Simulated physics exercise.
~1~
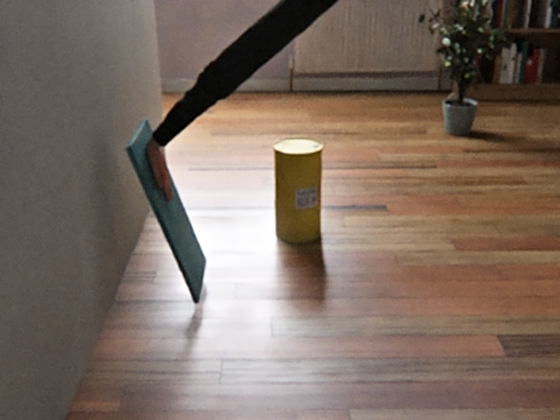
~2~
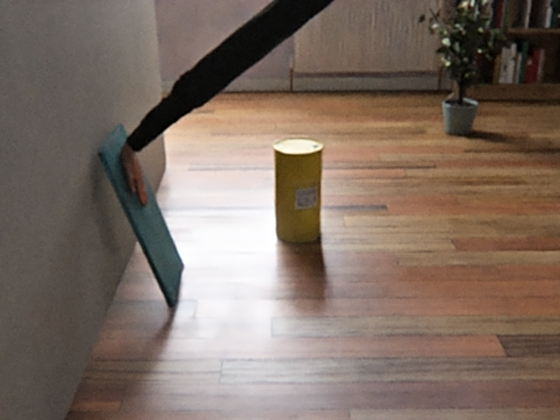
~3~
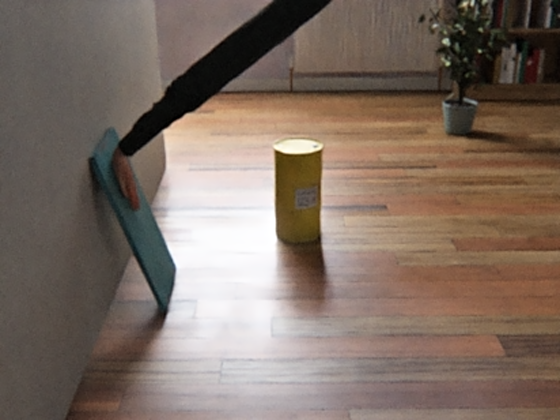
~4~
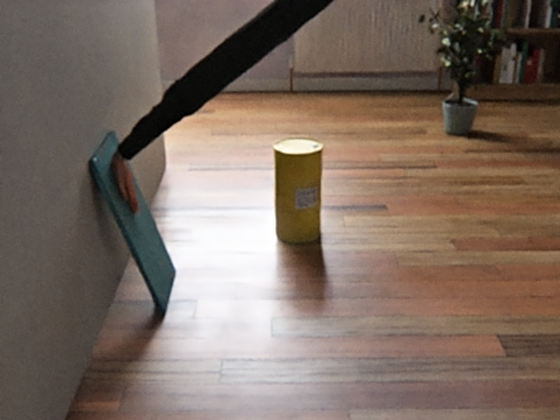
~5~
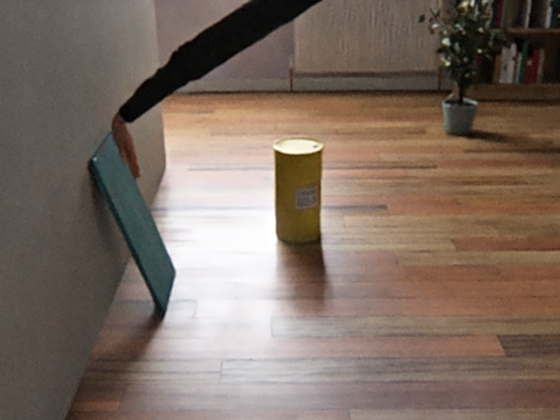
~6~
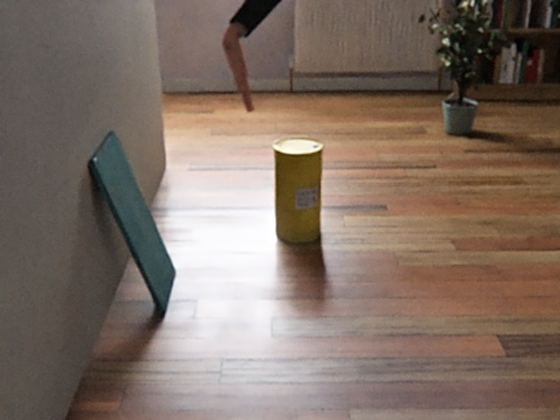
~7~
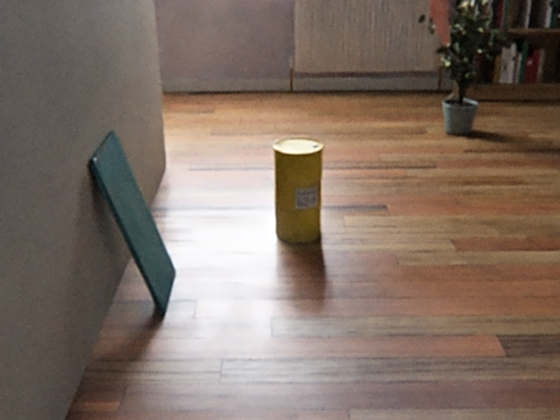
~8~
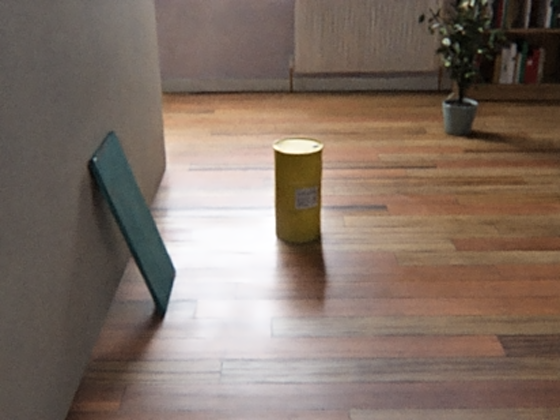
We see a hand move a turquoise board left until it leans against a bare wall, with a yellow canister standing nearby on the wooden floor. The hand lets go and withdraws, and the board stays leaning while the canister remains in place.
